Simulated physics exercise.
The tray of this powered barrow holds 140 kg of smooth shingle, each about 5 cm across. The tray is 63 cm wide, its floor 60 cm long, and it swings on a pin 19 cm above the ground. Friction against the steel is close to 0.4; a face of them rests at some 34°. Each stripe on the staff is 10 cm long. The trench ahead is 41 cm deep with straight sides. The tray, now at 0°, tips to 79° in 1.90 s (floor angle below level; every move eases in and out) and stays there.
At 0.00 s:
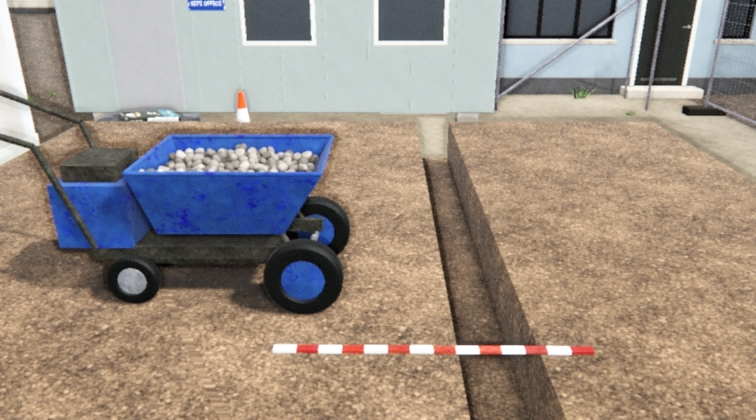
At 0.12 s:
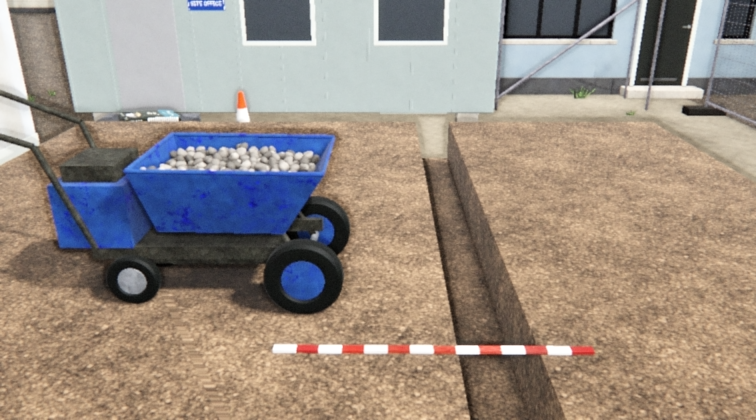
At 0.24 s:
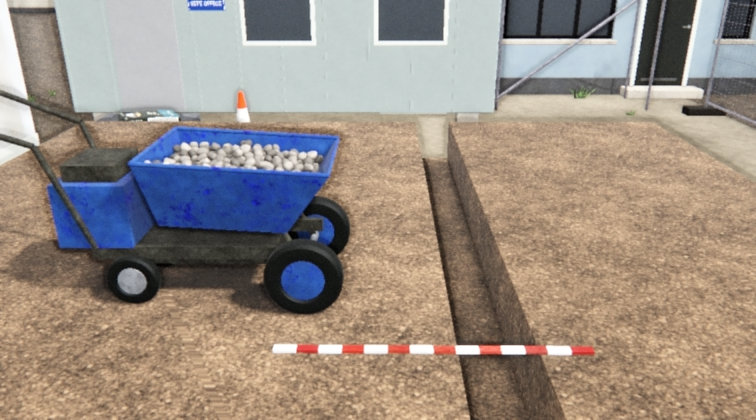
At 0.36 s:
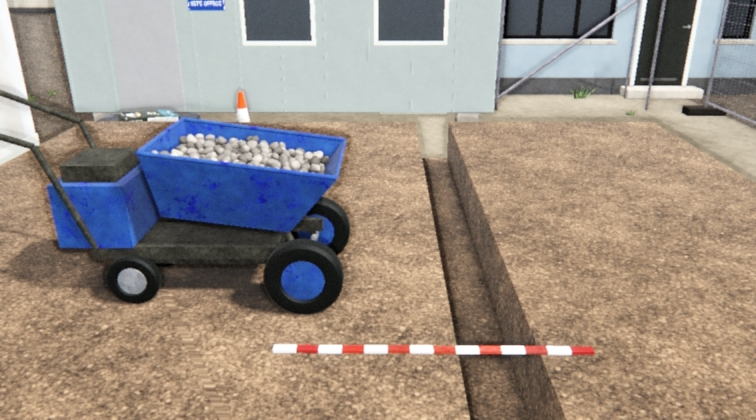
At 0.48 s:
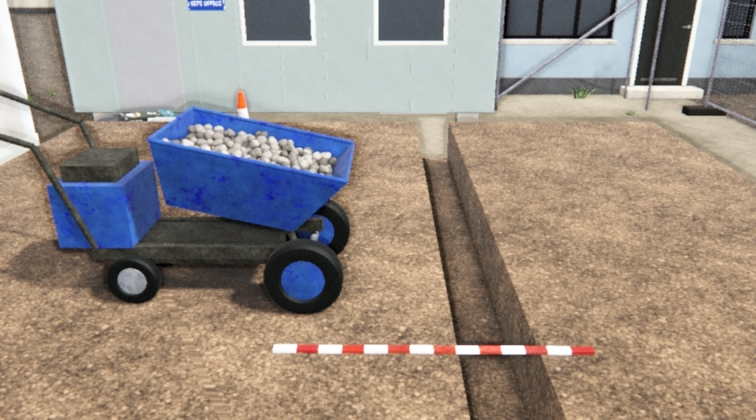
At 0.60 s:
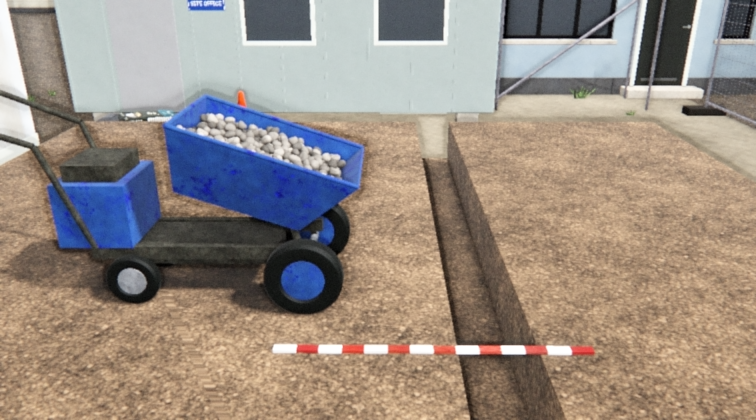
A blue powered barrow with black handles and blue-hubbed front wheels stands on bare brown ground at the left, seen from the side and slightly above, before a pale grey-blue building. Pale rounded stones fill its tray, an orange cone stands behind, and a red-and-white staff lies across a narrow trench to the right. The tray's left end rises steadily, slanting the tray down rightward, while the barrow and camera stay still.
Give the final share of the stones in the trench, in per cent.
Close to 91 in a hundred.
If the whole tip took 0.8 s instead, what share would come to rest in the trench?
Then about 95 per cent.
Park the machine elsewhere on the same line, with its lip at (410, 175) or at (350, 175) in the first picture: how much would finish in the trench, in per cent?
About 40 and 100 per cent.
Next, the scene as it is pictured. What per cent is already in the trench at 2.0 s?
Some 65 per cent.
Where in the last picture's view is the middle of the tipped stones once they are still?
Their middle is at about (476, 335).
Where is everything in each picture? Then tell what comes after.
The tray is at 0°, its lip at (321, 174); the top of the load is at (236, 157), in the first frame.
The tray is at 1°, its lip at (323, 175); the top of the load is at (233, 156); the stones move at 0.1 m/s on average, in the second frame.
Lip at (328, 176), floor tilted 3°, highest stones at (214, 152); the stones move at 0.3 m/s on average, in the third frame.
The tray is at 7°, its lip at (336, 178); the top of the load is at (200, 146); the stones move at 0.4 m/s on average, in the fourth frame.
The tray is at 13°, its lip at (347, 182); the top of the load is at (201, 134); the stones move at 0.4 m/s on average, in the fifth frame.
The tray is at 19°, its lip at (358, 188); the top of the load is at (208, 122); the stones move at 0.5 m/s on average, in the sixth frame.
After 1.4 s the floor is at 66°; 95 % in the tray, 5 % short of the trench; the foremost stones are at (442, 248).
After 2.0 s the floor is at 79°; 25 % in the tray, 11 % short of the trench, 64 % in the trench; the foremost stones are at (505, 333).
After 2.3 s the floor is at 79°; 6 % in the tray, 12 % short of the trench, 82 % in the trench; the foremost stones are at (505, 340).
After 4.3 s the floor is at 79°; 0 % in the tray, 9 % short of the trench, 91 % in the trench; the foremost stones are at (510, 348).
